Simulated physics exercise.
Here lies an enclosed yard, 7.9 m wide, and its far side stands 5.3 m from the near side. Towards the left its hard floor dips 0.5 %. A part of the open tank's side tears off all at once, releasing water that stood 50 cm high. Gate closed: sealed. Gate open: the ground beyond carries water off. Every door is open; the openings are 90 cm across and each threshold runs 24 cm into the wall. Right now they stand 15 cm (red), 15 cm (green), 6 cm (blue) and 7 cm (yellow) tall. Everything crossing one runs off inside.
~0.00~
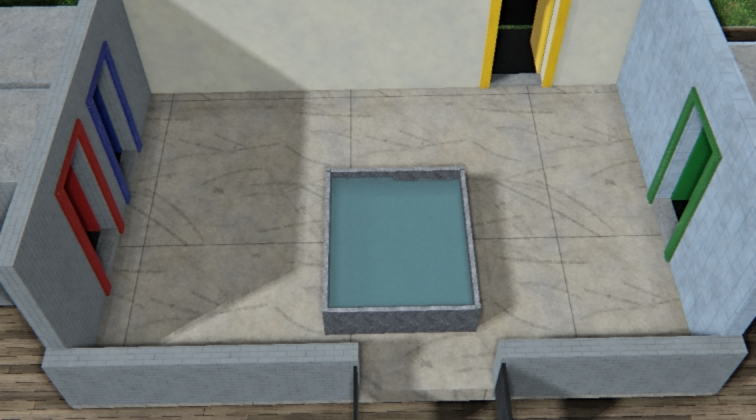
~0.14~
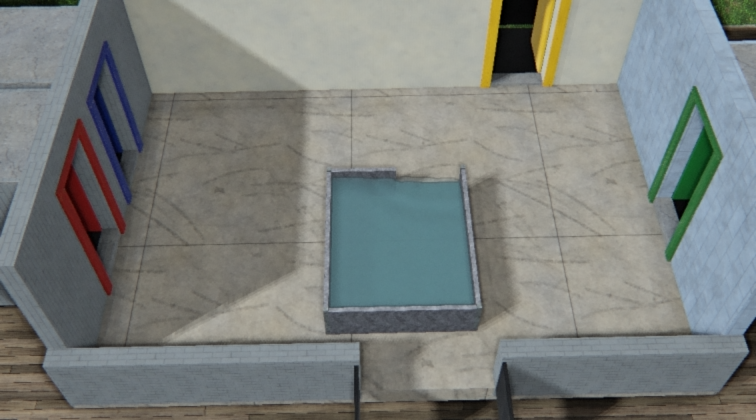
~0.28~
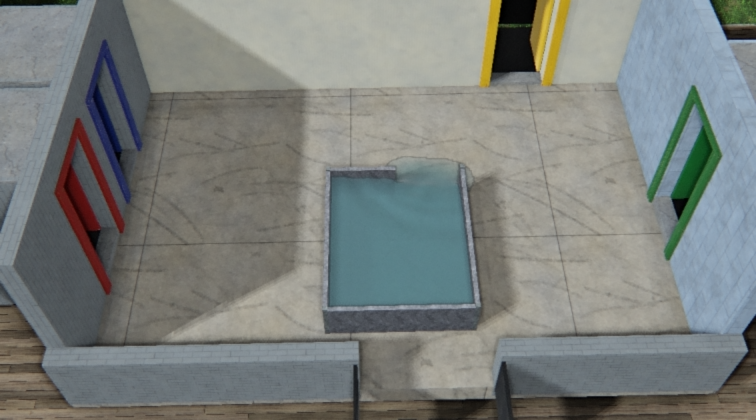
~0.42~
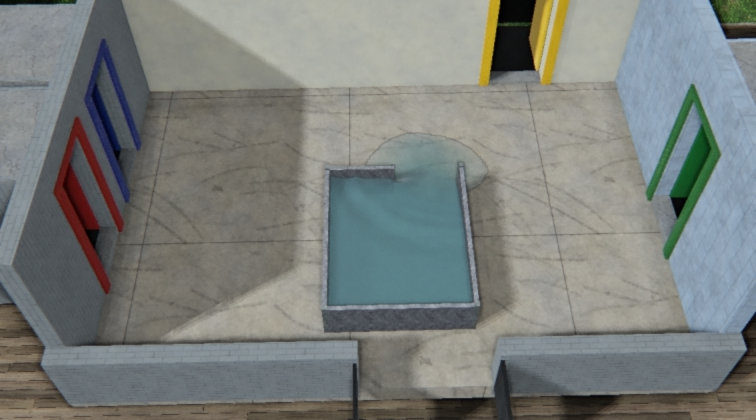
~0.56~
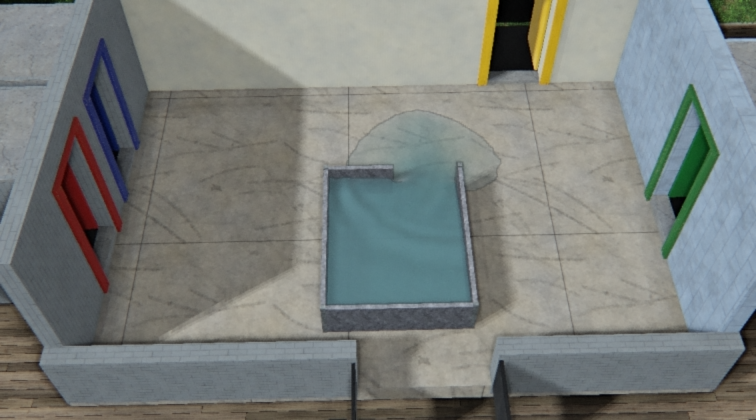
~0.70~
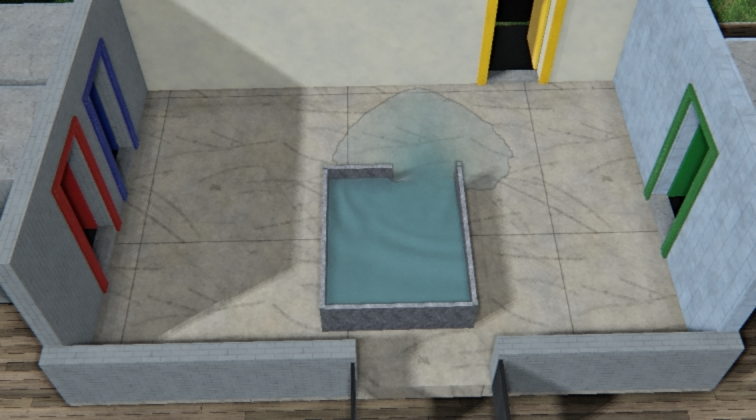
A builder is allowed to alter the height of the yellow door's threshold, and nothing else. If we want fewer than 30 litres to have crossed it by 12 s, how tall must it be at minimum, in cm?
It needs to be roughly 10.5 cm tall.
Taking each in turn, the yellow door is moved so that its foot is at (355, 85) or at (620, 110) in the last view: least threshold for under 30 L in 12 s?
First place around 12.5 cm, second around 14.0 cm.
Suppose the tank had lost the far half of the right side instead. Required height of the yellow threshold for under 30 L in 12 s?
Some 7.0 centimetres.
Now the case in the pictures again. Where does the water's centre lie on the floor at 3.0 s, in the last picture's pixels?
The centre of all the water is around (411, 188).
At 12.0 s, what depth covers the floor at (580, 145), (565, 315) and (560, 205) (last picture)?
Respectively 4 cm, 7 cm and 3 cm.
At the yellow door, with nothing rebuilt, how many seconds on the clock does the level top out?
Near 2.2 s.
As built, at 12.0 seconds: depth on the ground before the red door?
Some 3.5 cm.
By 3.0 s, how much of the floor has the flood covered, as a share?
Wet: Close to 30 %.
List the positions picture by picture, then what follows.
In the first picture, still water, 50 cm deep, in the open tank at (398, 238); the yellow door at (524, 40) is dry.
In the second picture, the gap is on the far side, the front 0.3 m out at a hidden place; the back of the open tank holds 50 cm.
In the third picture, the gap is on the far side, the front 0.7 m out at (404, 162); the back of the open tank holds 50 cm.
In the fourth picture, water pours out on the far side and has run 1.1 m, to (405, 138); about 6 cm deep outside, 50 cm at the back.
In the fifth picture, water pours out on the far side and has run 1.6 m, to (403, 116); about 5 cm deep outside, 50 cm at the back.
In the sixth picture, the gap is on the far side, the front 2.2 m out at (415, 92); the back of the open tank holds 50 cm; the yellow door at (520, 37), 2.9 m from the gap, is still 1.1 m from the nearest water.
After 1.4 s water covers 15 % of the floor, deepest (29 cm) near (434, 185); it has not reached the yellow door.
After 3.0 s water covers 30 % of the floor, deepest (24 cm) near (605, 83); 14 cm at the yellow door, 36 litres in over its 7 cm threshold.
After 12.0 s water covers 95 % of the floor, deepest (8 cm) near (268, 372); 5 cm at the yellow door, 76 litres in over its 7 cm threshold.
At the yellow door as built, the water arrived by 1.5 s and peaked near 15 cm at 2.2 s.
With a threshold of 8.5 cm, 52 litres would have come in within the 12 s; with 11.5 cm, 22 litres. So under 30 litres takes about 10.5 cm.
